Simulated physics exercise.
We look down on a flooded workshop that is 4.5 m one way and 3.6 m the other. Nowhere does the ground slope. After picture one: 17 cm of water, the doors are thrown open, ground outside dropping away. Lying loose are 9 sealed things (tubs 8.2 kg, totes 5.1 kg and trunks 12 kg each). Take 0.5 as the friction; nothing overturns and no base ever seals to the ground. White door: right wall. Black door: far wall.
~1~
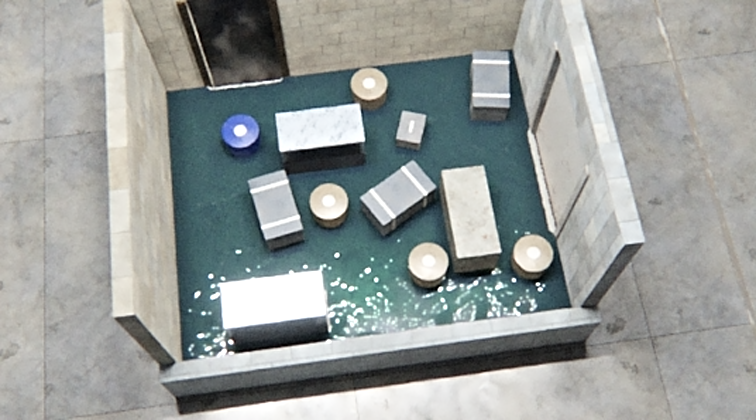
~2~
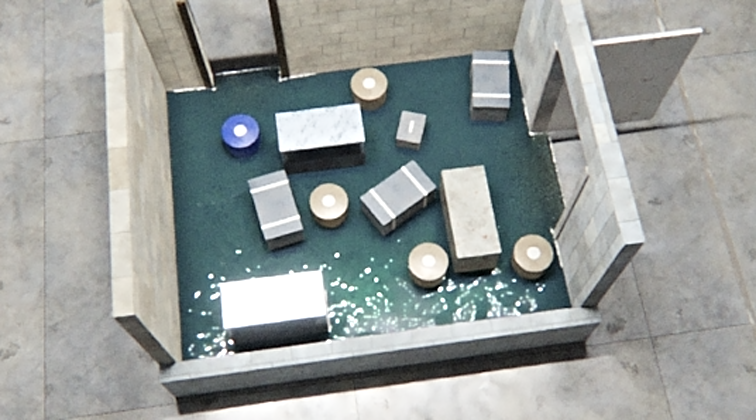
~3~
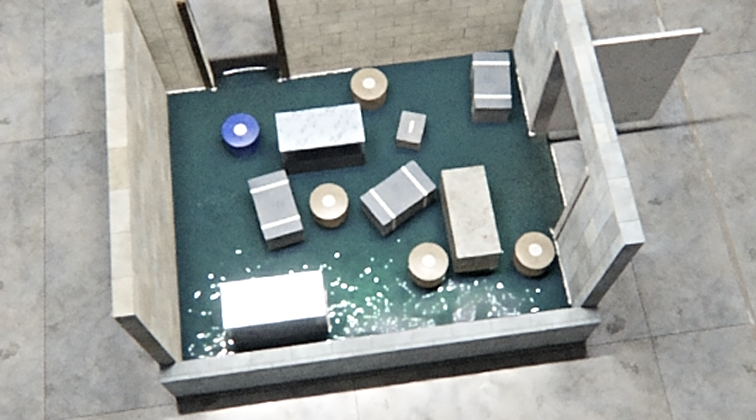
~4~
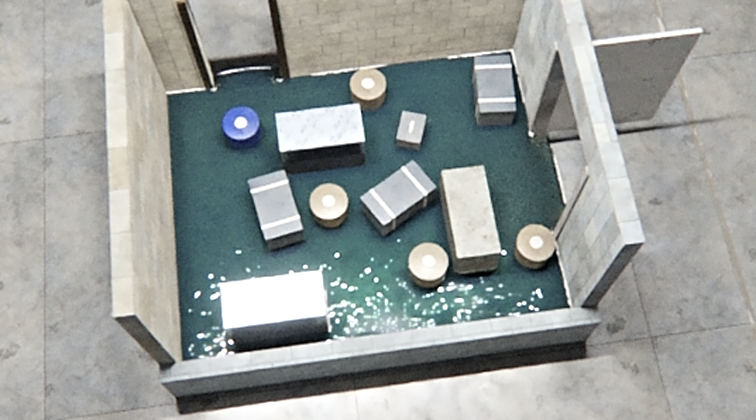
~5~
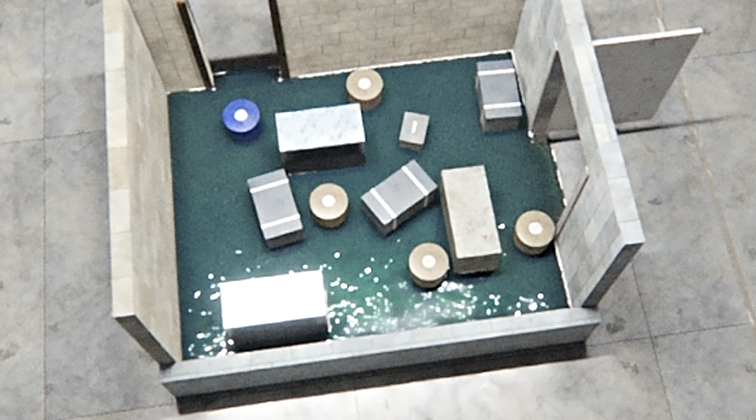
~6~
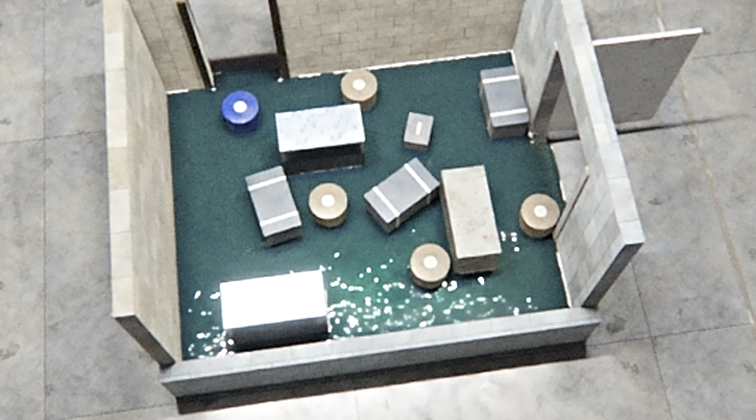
In a flooded workshop, two doors open, then the blue tub drifts slowly toward the far wall.
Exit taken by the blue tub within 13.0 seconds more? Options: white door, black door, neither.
It is black door.
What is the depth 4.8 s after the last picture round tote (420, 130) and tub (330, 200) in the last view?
Around 11 cm and 11 cm.
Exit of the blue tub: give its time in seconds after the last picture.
1.5 s or so.
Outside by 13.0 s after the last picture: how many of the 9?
The count is 7.
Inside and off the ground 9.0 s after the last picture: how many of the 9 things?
The number is 3.
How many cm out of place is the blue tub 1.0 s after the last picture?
Roughly 80 cm by then.
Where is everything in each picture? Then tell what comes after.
The blue tub at (240, 131), afloat; about 2500 L in view; 0 of 9 have shifted, in the first frame.
The blue tub at (240, 131) floats; about 2470 L in view; 0 of 9 have shifted, in the second frame.
The blue tub at (240, 130), afloat; about 2410 L in view; 0 of 9 have shifted, in the third frame.
The blue tub at (241, 123) floats, 12 cm from its start; 17 cm deep round most things; 3 of 9 have shifted, in the fourth frame.
The blue tub at (241, 115) floats, 23 cm from its start; about 2270 L in view; 4 of 9 have shifted, in the fifth frame.
The blue tub at (240, 107), afloat, 35 cm from its start; 14 cm deep round most things; 7 of 9 have shifted, in the sixth frame.
Then, 1.0 s after the last picture the blue tub is near (236, 76), 0.8 m from its start, afloat; 1 of 9 are out; 8 afloat.
Then, 4.8 s after the last picture the blue tub has gone out by the black door; 3 of 9 are out; 6 afloat.
Then, 9.0 s after the last picture the blue tub has gone out by the black door; 6 of 9 are out; 3 afloat.
Then, 13.0 s after the last picture the blue tub has gone out by the black door; 7 of 9 are out; 1 afloat.
